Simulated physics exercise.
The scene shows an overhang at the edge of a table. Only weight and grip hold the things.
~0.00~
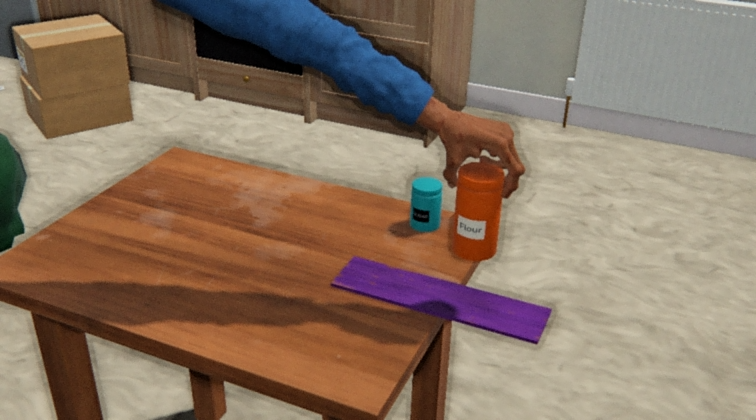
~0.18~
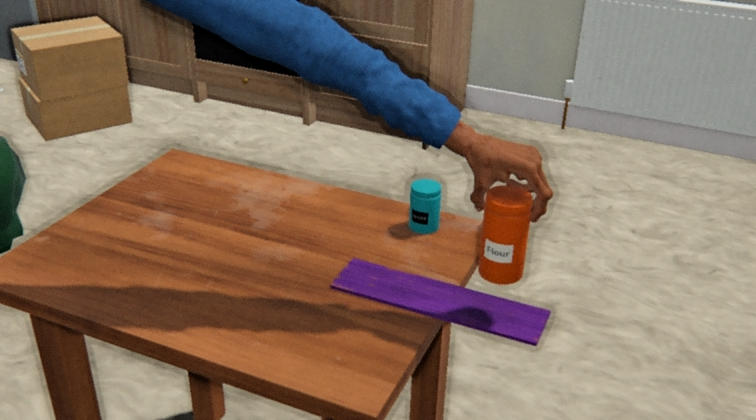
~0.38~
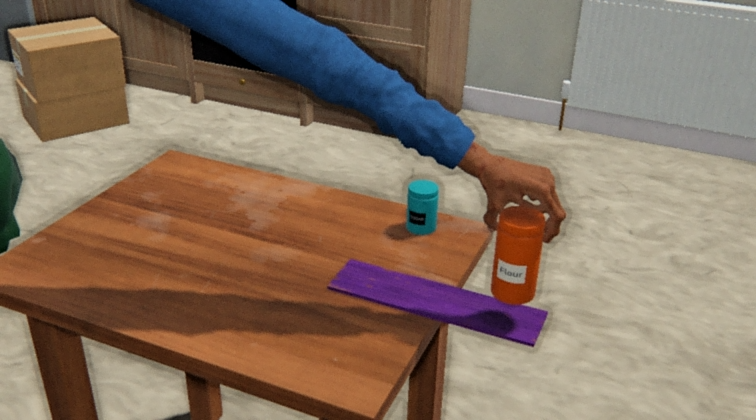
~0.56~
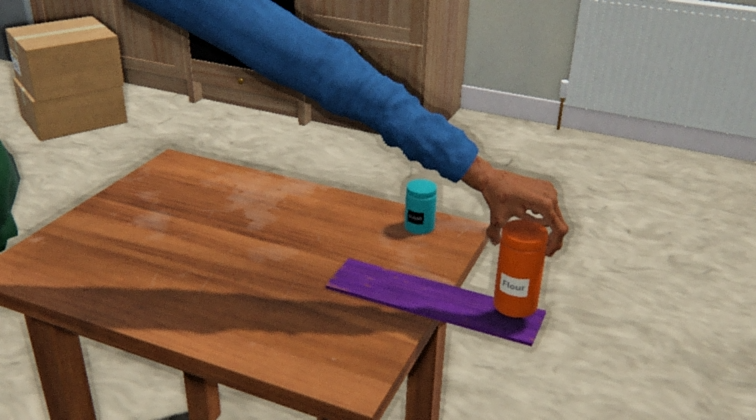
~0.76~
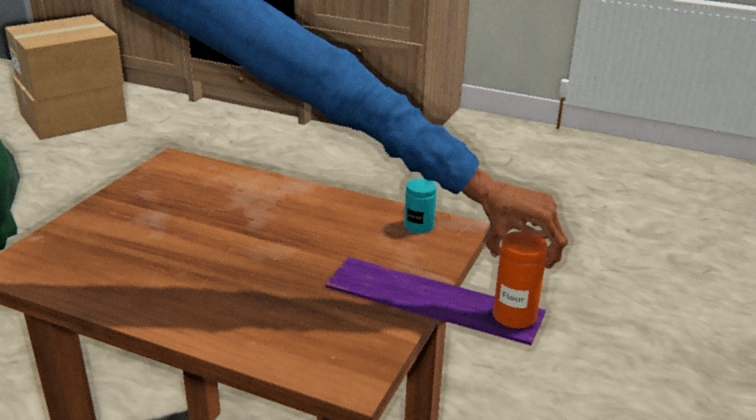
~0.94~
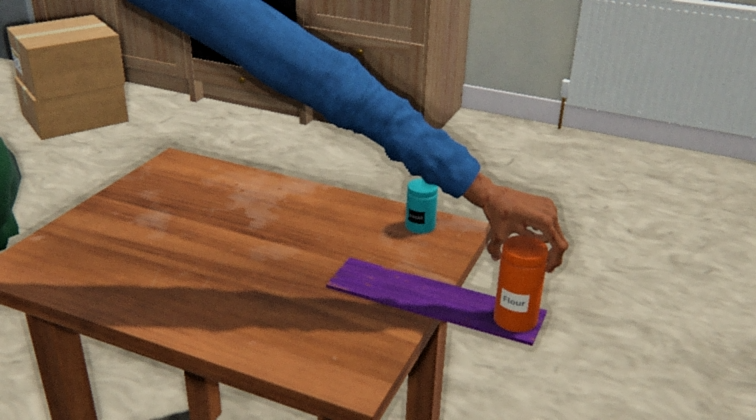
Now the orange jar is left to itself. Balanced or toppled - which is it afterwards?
My guess: It will not stay up.
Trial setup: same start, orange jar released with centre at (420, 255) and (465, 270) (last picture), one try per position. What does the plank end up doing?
First case: It stays put; second case: It topples.
Around 1.34 s, purple plank and orange jar now down on the floor or falling.
Around 1.44 s, things are still on the move.
Around 1.64 s, as before.
Finally (2.0 s), down on the floor or falling, purple plank and orange jar; turquoise jar still in place. The plank comes down.
